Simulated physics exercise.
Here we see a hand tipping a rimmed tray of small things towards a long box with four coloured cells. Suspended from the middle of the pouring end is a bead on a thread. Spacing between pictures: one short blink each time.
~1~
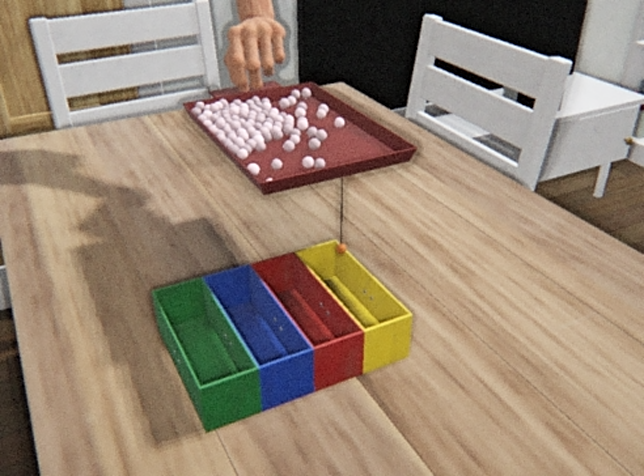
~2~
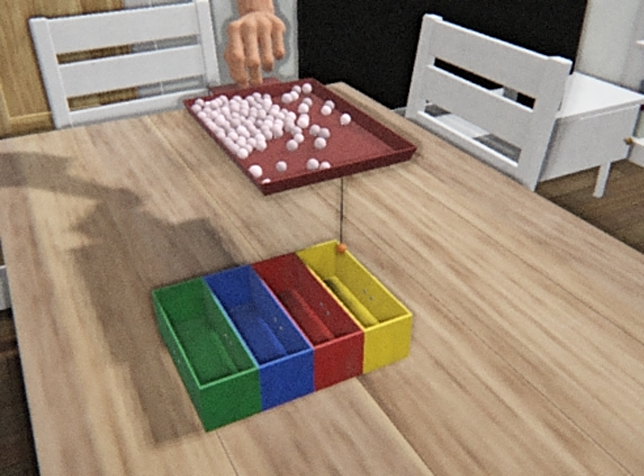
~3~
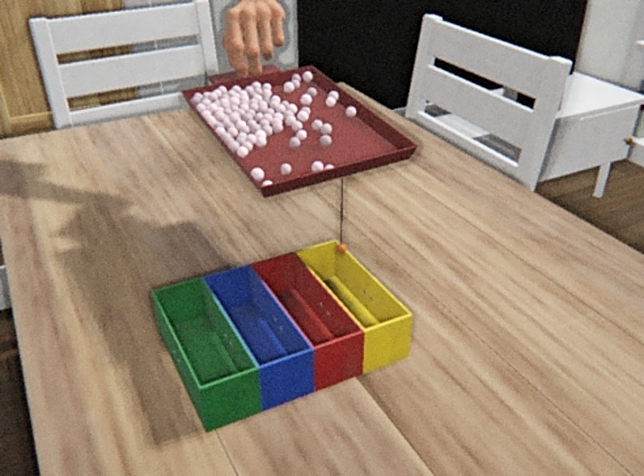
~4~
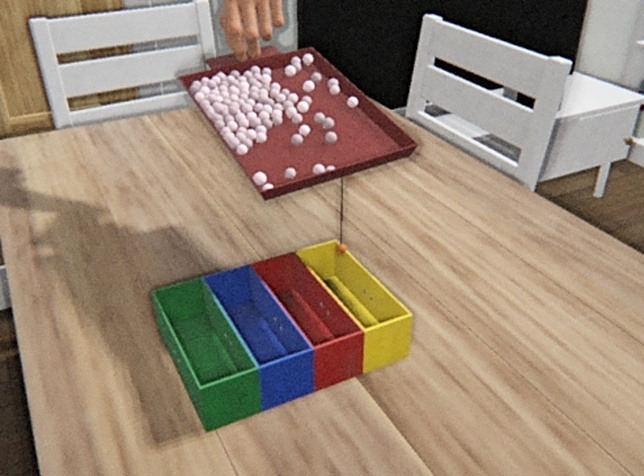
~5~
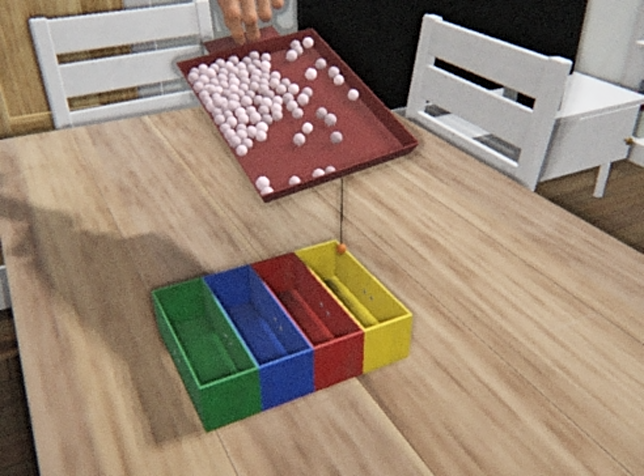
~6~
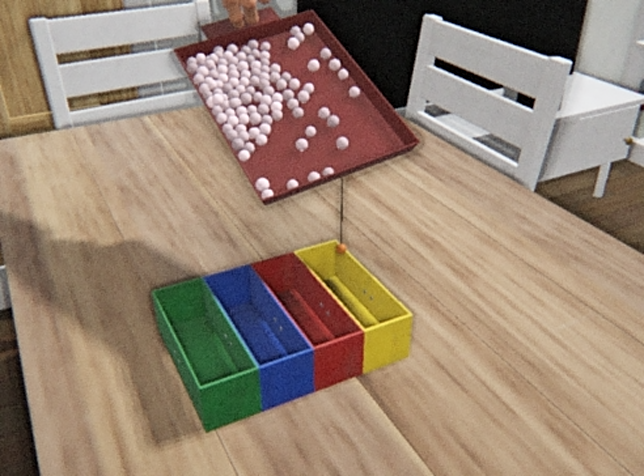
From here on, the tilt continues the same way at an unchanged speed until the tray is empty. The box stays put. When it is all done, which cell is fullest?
Fullest: The red cell.
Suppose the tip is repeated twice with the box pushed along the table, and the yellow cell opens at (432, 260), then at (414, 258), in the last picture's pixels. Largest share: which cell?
Case A: The green cell; case B: Green.
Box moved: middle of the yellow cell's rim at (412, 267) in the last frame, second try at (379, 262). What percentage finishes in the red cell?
0, then 10 %.
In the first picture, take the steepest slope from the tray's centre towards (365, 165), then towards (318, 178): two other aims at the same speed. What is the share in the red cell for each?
Shares, approx.: 0 %, then 30 %.
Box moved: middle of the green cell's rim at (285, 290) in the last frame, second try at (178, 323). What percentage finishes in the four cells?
The first comes to 70 percent and the second to 90 percent.
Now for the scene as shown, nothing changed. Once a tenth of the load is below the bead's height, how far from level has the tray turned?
That would be about 65 degrees from level.
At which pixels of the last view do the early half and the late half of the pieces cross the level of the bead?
Around (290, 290) and then (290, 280).
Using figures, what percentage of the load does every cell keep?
In per cent: The green cell gets 0, the blue cell 30, the red cell 50 and the yellow cell 10.
Shortly afterwards, tray tipped steeply; near half on the tray; a little in the blue cell; a little in the red cell; only a few in the green cell; only a few in the yellow cell; near a third falling or outside the box.
Next, tray tipped past a quarter turn; only a few on the tray; near half in the red cell; near a third in the blue cell; a little in the yellow cell; only a few in the green cell; a little falling or outside the box.
Some moments later, tray tipped past a quarter turn; near half in the red cell; near a third in the blue cell; a little in the yellow cell; only a few in the green cell; a little falling or outside the box.
In the end, tray tipped past a quarter turn; near half in the red cell; near a third in the blue cell; a little in the yellow cell; only a few in the green cell; a little outside the box.
